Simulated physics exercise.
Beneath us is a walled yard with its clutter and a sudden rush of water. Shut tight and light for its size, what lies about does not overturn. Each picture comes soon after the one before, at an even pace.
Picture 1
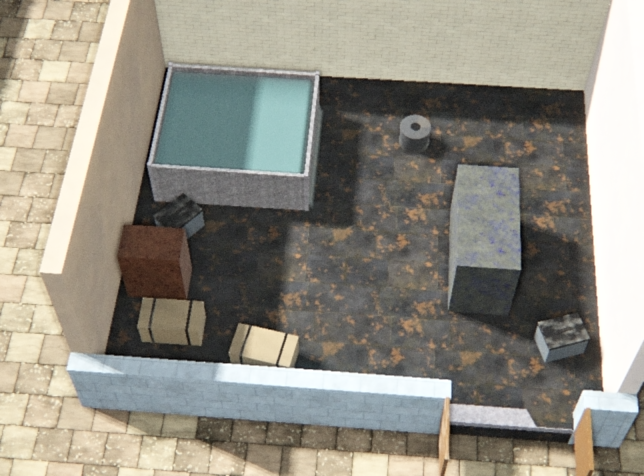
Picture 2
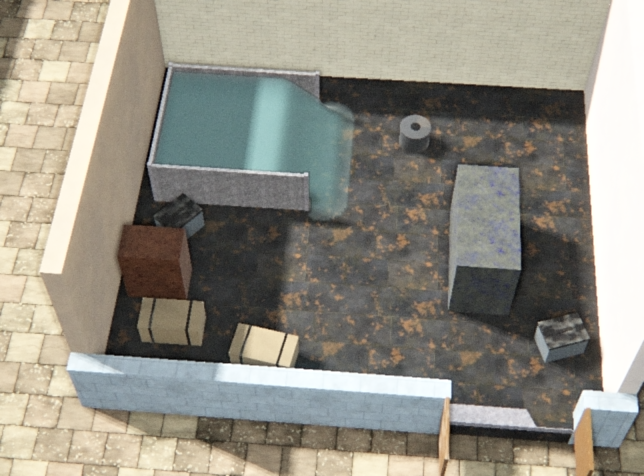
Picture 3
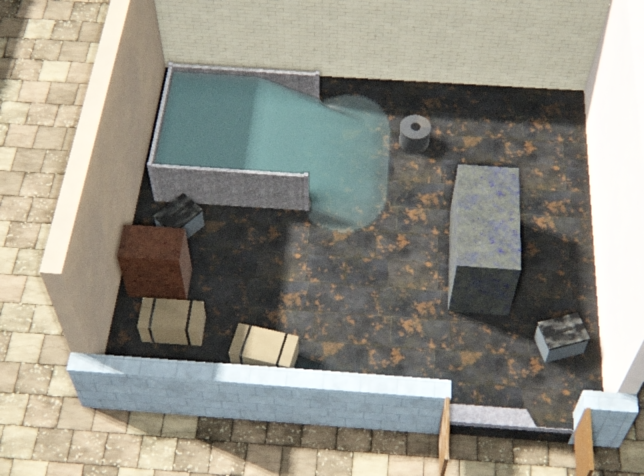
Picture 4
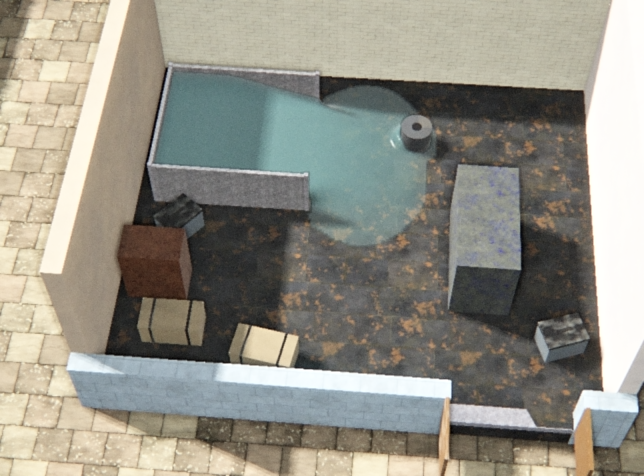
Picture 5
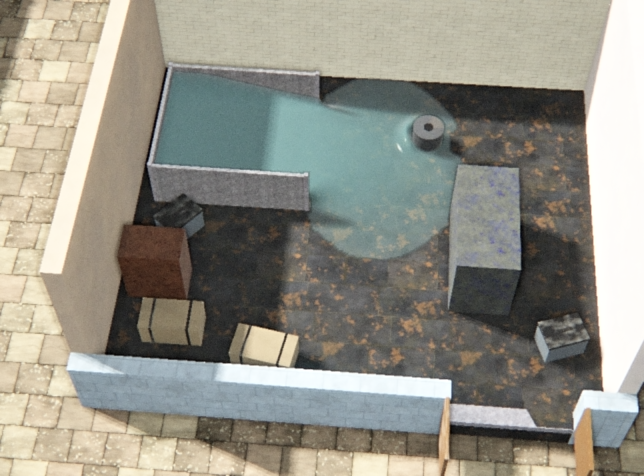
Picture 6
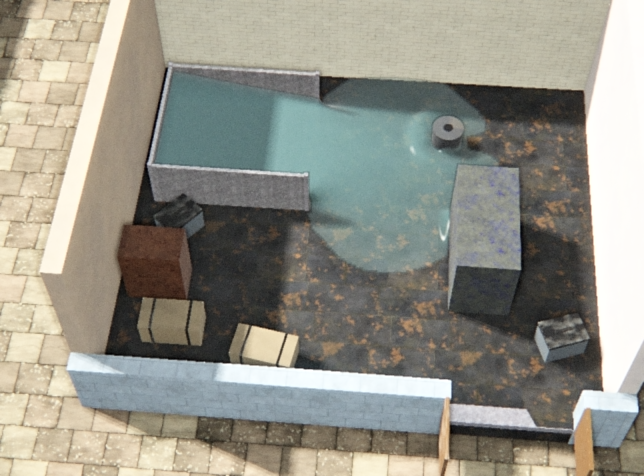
The footage shows water pouring from the open side of a raised pool in a walled yard and spreading rightward across the dark ground, reaching a small round tub and nudging it slightly right, then touching a large grey block.
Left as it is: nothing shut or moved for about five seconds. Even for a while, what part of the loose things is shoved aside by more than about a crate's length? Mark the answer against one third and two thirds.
One to two thirds of them.
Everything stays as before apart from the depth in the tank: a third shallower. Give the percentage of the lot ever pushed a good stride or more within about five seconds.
By my count, 40 %.
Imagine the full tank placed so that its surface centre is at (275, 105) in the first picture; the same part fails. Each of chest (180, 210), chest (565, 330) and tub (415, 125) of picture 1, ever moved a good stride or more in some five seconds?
Well, the first one didn't get far, the second got driven a long way, and the third got driven a long way.
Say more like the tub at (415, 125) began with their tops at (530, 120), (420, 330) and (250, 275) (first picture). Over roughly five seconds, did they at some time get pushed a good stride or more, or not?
Item by item: Goes the distance, goes the distance, remains in place.
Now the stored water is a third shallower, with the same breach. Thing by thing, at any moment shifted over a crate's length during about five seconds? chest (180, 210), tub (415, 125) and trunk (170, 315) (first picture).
In the order you named them: Stayed within the threshold, went past the threshold, stayed within the threshold.
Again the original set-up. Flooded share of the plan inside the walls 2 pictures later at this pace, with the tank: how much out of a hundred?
40 %, give or take.
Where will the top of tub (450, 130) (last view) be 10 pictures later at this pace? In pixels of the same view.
Roughly (568, 113).
A moment on, 1 of 5 are well off their spots; 0 afloat.
Next, 1 of 5 are well off their spots; 1 afloat.
Later, 2 of 5 are well off their spots; 1 afloat.
In the end, 2 of 5 are well off their spots, and 2 have been at some point; 1 afloat.
